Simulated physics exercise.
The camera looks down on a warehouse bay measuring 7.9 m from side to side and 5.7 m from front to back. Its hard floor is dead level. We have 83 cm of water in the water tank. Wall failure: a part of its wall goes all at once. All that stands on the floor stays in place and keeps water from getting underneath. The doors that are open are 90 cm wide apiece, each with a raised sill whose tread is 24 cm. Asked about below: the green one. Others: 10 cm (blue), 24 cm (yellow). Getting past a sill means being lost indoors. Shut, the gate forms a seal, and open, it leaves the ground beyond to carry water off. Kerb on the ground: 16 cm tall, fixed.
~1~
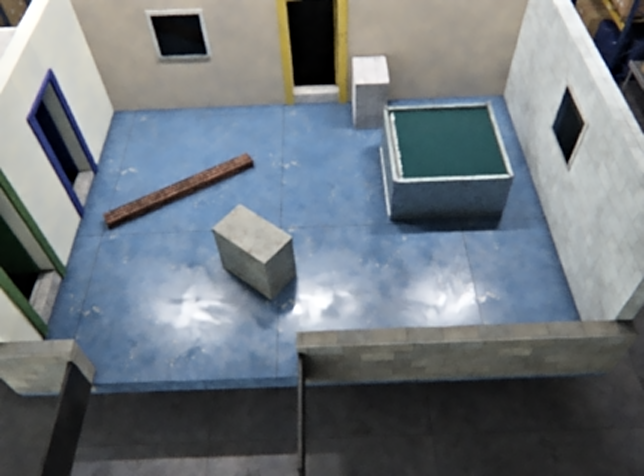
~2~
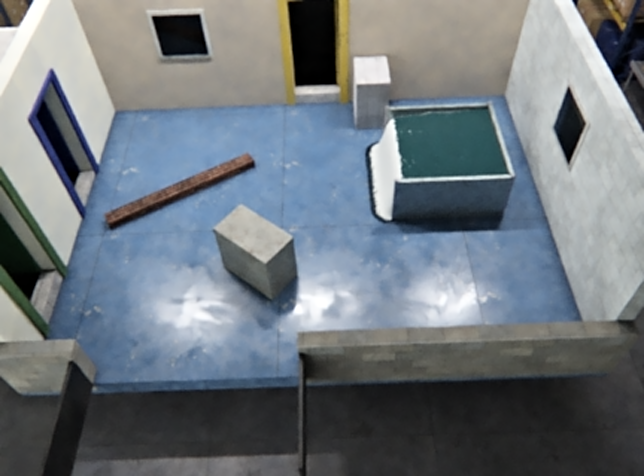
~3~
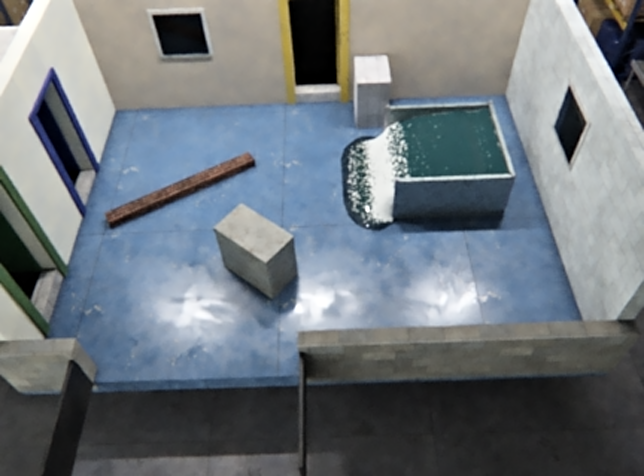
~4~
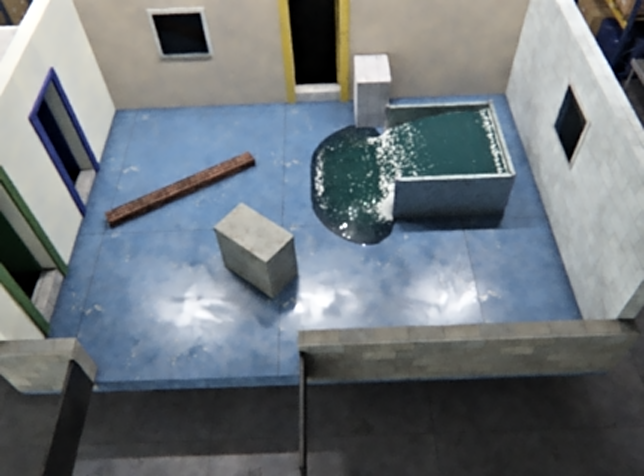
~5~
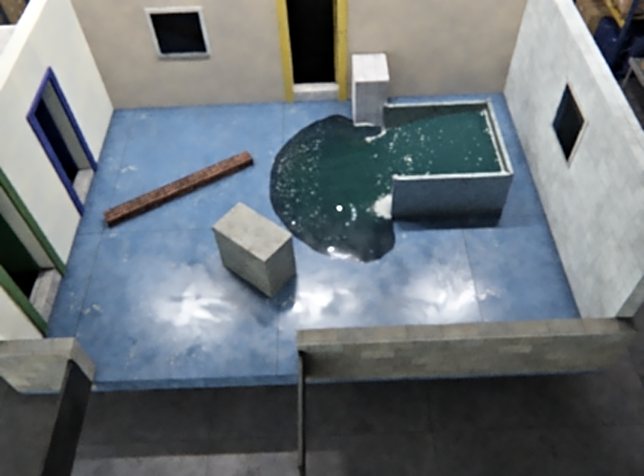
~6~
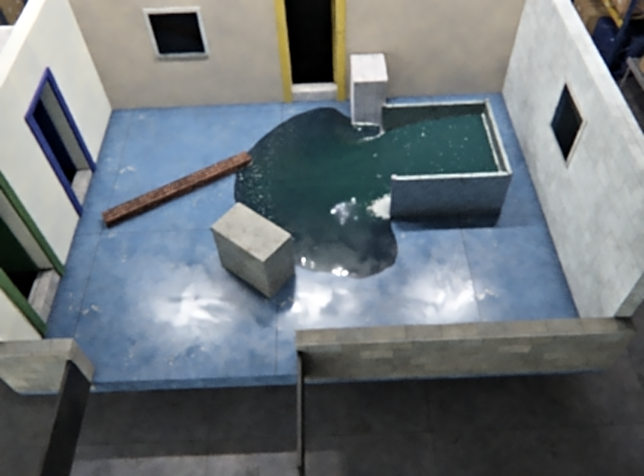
Dark green water burst through the left side of a raised tank and spread across the blue floor, reaching the back wall, the grey block and the end of the long brown beam.
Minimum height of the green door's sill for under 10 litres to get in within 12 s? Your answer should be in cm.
21 cm.
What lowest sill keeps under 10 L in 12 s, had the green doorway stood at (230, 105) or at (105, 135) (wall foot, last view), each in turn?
About 10.0 cm for the first and 29 cm for the second.
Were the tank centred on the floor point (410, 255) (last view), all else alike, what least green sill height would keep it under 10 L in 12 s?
At least roughly 11.5 cm high.
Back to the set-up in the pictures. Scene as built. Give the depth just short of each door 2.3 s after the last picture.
Depths, in cm - blue: 13, yellow: 6, green: 23.
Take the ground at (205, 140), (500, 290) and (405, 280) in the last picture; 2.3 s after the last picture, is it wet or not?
Okay, in order that's got wet, stayed dry and finally stayed dry.
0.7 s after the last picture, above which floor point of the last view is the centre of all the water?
My guess is close to (345, 180).
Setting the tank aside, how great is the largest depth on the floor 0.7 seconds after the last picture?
Max depth: About 30 cm.
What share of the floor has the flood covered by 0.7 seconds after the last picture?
40 %.
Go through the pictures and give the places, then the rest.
The first picture shows the water tank at (444, 144) is whole and still, 83 cm deep; the green door at (26, 264) is dry.
In the second picture, the front is at (374, 199), 0.3 m from the gap at (391, 170); 0.3 m2 of floor is wet, 83 cm left at the back.
In the third picture, water pours out at (391, 170) and has run 0.7 m, to (351, 207); about 13 cm deep outside, 81 cm at the back.
In the fourth picture, the gap is at (391, 171), the front 1.3 m out at (315, 198); the back of the water tank holds 72 cm.
In the fifth picture, the gap is at (389, 170), the front 2.0 m out at (276, 201); the back of the water tank holds 71 cm.
In the sixth picture, the gap is at (388, 171), the front 2.6 m out at a hidden place; the back of the water tank holds 66 cm; 3.3 m in a straight line remain to the green door at (25, 263).
Then, 0.7 s after the last picture water covers 40 % of the floor, deepest (30 cm) near (266, 248); it has not reached the green door.
Then, 2.3 s after the last picture water covers 60 % of the floor, deepest (34 cm) near (33, 368); 23 cm at the green door, 2 litres in over its 25 cm sill.
Then, 11.3 s after the last picture water covers 95 % of the floor, deepest (6 cm) near (350, 356); 4 cm at the green door, 3 litres in over its 25 cm sill.
At the green door as built, the water peaked near 23 cm, 2.1 s after the last picture.
Run again over the same 12 s with other heights there, 22 litres in over 17.5 cm, 4 litres over 24 cm. The limit of 10 litres is kept from about 21 cm up.
